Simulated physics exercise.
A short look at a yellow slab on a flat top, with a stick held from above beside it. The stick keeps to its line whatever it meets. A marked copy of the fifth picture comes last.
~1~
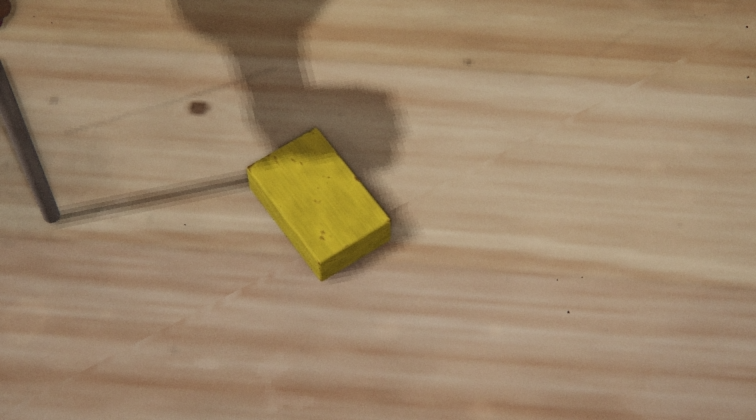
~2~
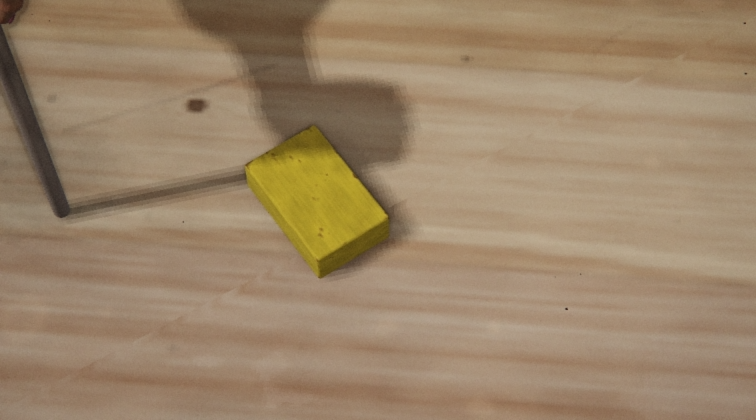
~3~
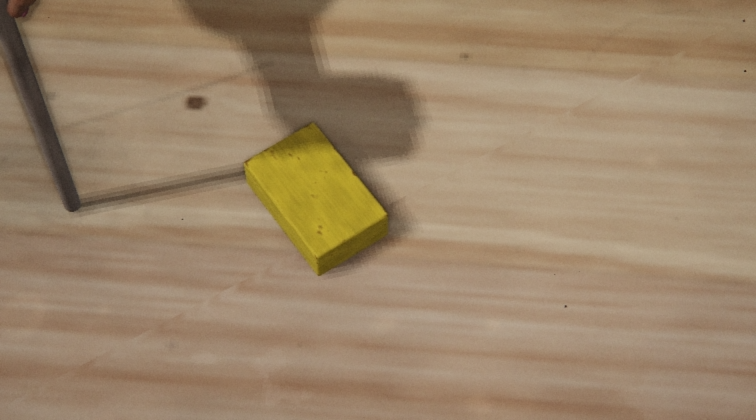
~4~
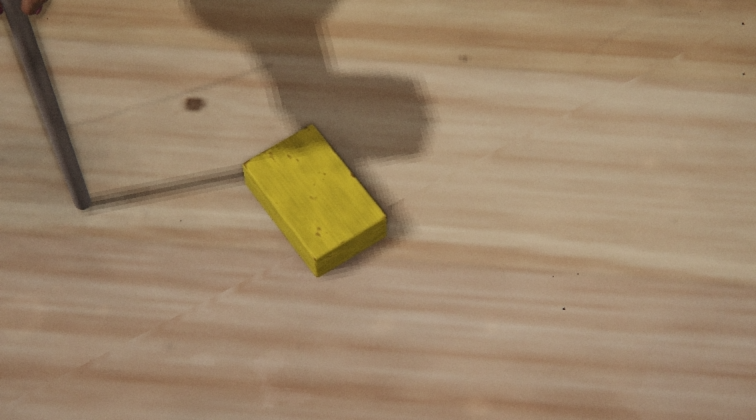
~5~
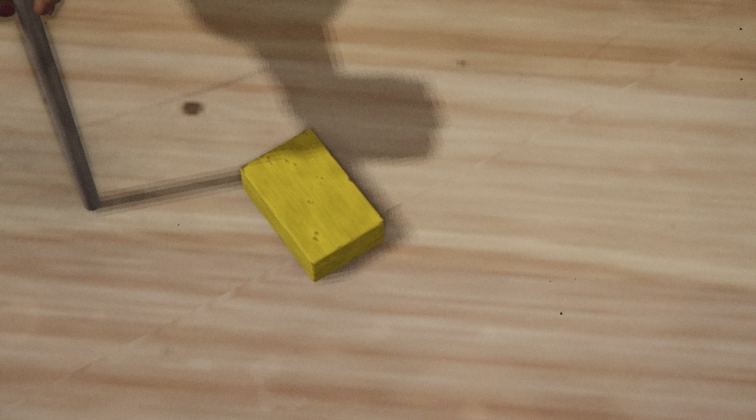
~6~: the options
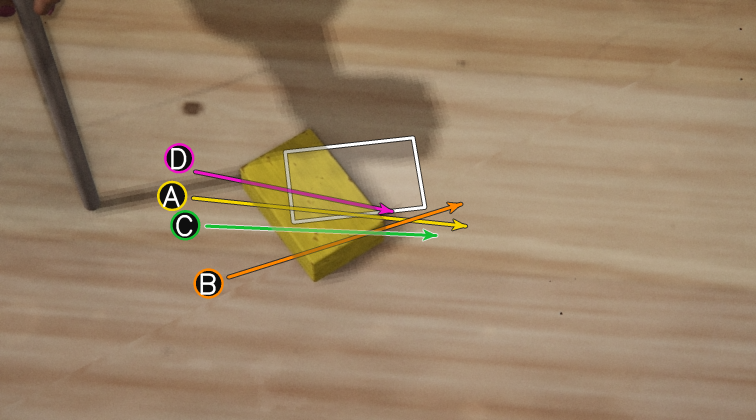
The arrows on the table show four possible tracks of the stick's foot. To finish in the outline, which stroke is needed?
Take B.
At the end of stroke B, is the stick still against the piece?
No.
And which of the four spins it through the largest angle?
That is B.
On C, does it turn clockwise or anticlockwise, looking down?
It turns anticlockwise.
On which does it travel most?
Stroke A.
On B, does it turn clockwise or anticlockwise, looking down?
It turns anticlockwise.
On the marked copy, A from (193, 198) to (466, 226); B from (229, 277) to (461, 204); C from (206, 226) to (436, 236); D from (195, 172) to (392, 211).
With B. Early on, foot of the stick (315, 251), piece (325, 182).
Further on, foot of the stick (398, 226), piece (351, 162).
At the end, foot of the stick (461, 205), piece (352, 160); it fills the outline.
As for the rest, A leaves the piece out of the outline, at (514, 186); C leaves the piece out of the outline, at (389, 163); D leaves the piece out of the outline, at (413, 257).
